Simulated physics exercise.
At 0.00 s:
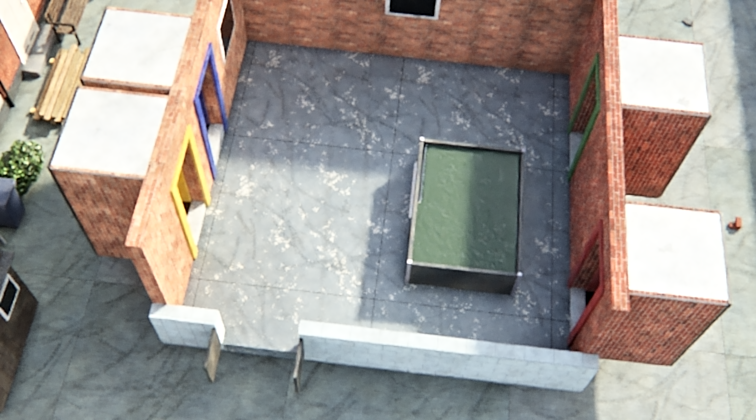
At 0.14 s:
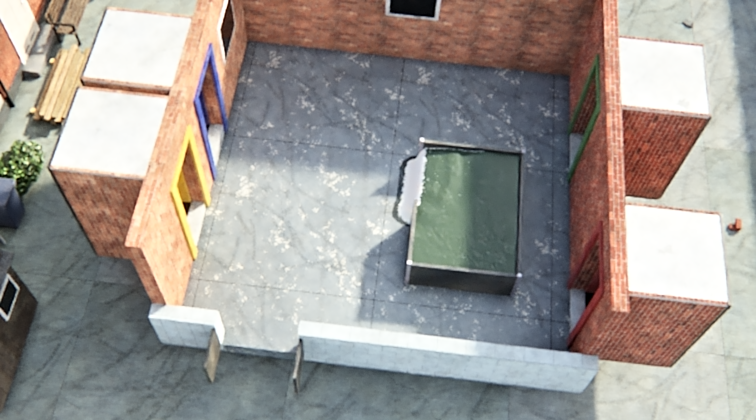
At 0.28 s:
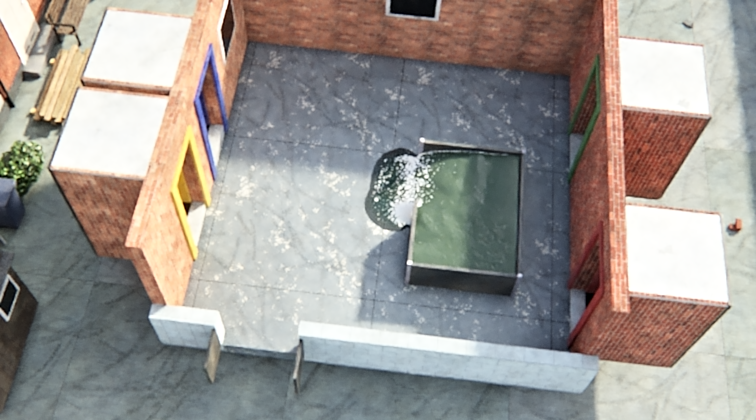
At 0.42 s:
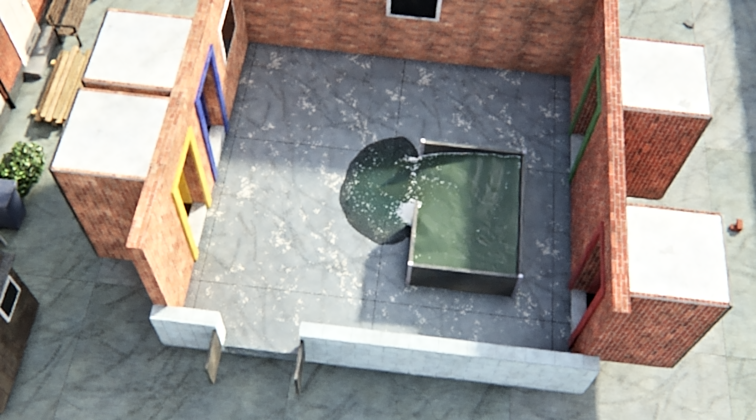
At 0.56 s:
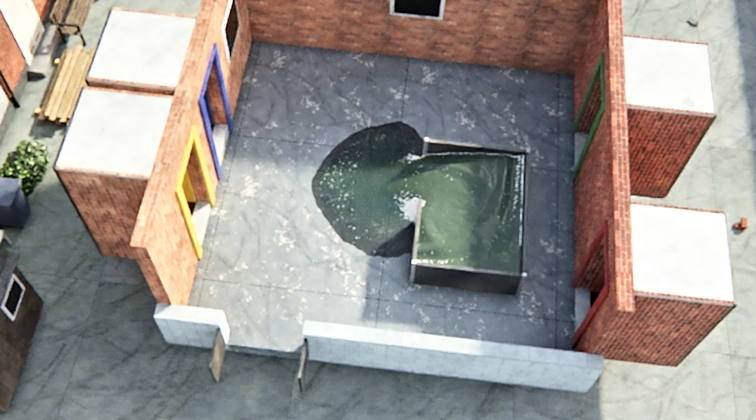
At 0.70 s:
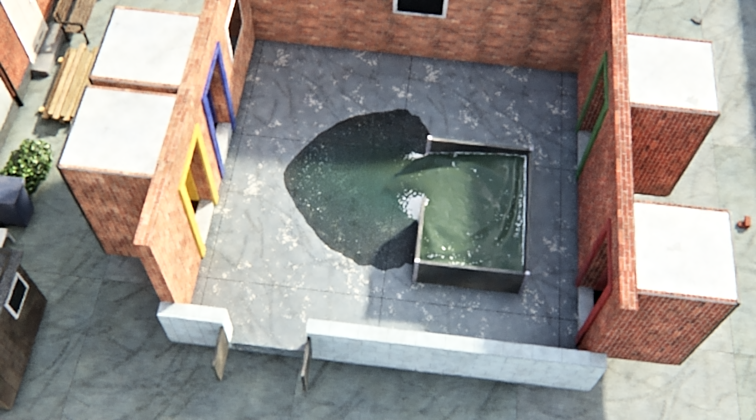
A brick-walled yard with coloured doorways held a still, open tank of greenish water, until part of its left side gave way and water poured out, spreading leftward across the floor in a widening dark pool.
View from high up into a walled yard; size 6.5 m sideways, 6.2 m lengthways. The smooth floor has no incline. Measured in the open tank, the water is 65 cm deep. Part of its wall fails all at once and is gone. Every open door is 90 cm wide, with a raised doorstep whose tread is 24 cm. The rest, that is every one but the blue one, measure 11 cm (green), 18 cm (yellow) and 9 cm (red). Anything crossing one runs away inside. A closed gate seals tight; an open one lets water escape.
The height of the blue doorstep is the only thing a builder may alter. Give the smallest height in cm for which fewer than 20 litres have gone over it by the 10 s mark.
About 21 cm.
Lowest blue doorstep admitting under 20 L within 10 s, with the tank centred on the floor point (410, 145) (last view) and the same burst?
Close to 18 cm would do it.
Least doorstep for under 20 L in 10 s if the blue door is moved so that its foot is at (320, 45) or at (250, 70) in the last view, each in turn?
In turn: About 14.0 cm, about 18 cm.
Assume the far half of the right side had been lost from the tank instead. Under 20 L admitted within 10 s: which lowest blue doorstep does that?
About 6.0 cm.
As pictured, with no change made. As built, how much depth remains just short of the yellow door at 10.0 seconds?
Some 6.5 centimetres.
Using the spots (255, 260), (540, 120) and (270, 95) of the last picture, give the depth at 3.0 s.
Depths of roughly 2 cm, 0 cm and 15 cm, in that order.
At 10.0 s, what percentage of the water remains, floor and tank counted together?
Close to 90 per cent is still present.
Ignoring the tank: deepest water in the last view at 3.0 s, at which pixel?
Around pixel (250, 62).
After 1.4 s water covers 35 % of the floor, deepest (38 cm) near (421, 174); 24 cm at the blue door, 0 litres in over its 26 cm doorstep.
After 3.0 s water covers 45 % of the floor, deepest (33 cm) near (250, 62); 21 cm at the blue door, 1 litre in over its 26 cm doorstep.
After 10.0 s water covers 100 % of the floor, deepest (12 cm) near (567, 368); 7 cm at the blue door, 1 litre in over its 26 cm doorstep.
At the blue door as built, the water arrived by 1.1 s and peaked near 28 cm at 2.2 s.
Run again over the same 10 s with other heights there, 51 litres in over 17.5 cm, 6 litres over 24 cm. The limit of 20 litres is kept from about 21 cm up.
